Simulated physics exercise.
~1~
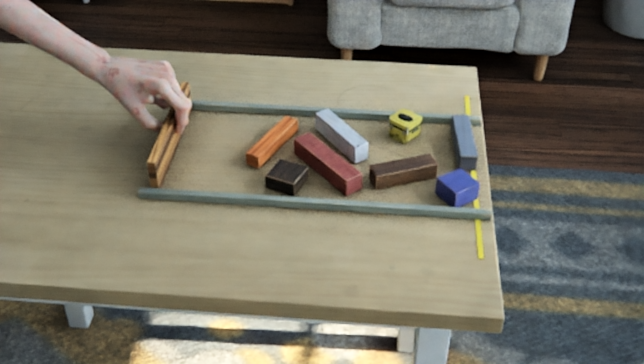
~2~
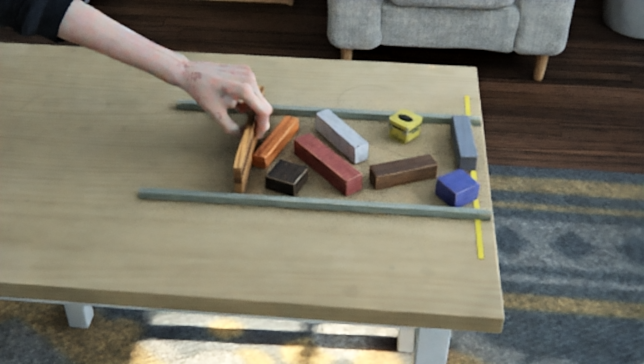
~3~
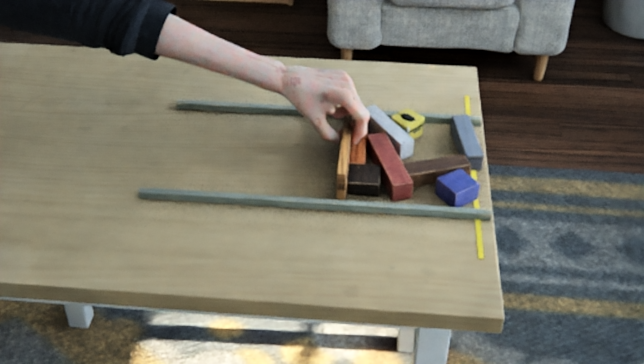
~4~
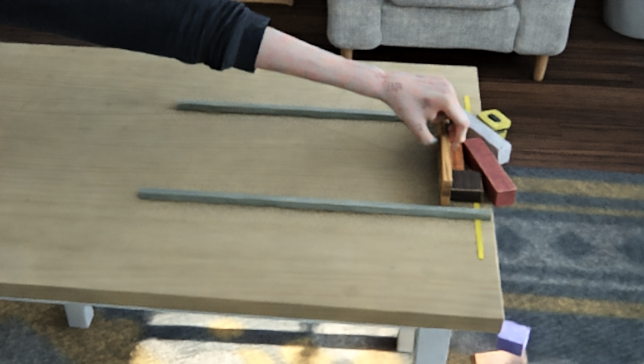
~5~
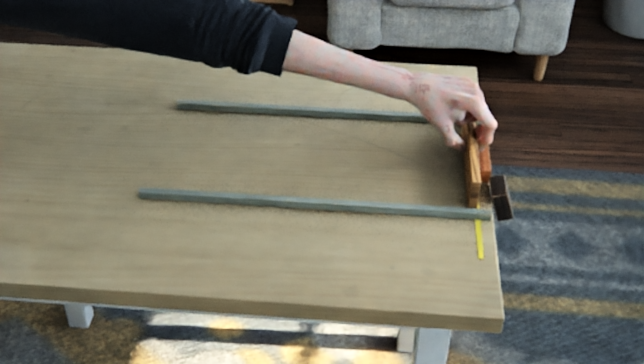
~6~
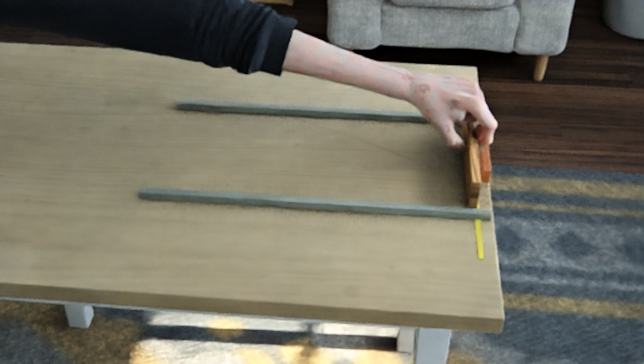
A hand slides an upright wooden board rightward between two grey-green rails on a pale wooden table, seen from above at an angle, with a grey sofa and patterned rug beyond. Ahead lie scattered blocks, orange, black, red, white, brown, yellow, grey and blue, the last two near yellow tape at the right edge. The board meets the orange and black pieces first, then bunches them against the red, white and brown ones. The blue block drops to the floor as others crowd over the edge. The black block tips off last, leaving the board at the edge with the orange piece against it.
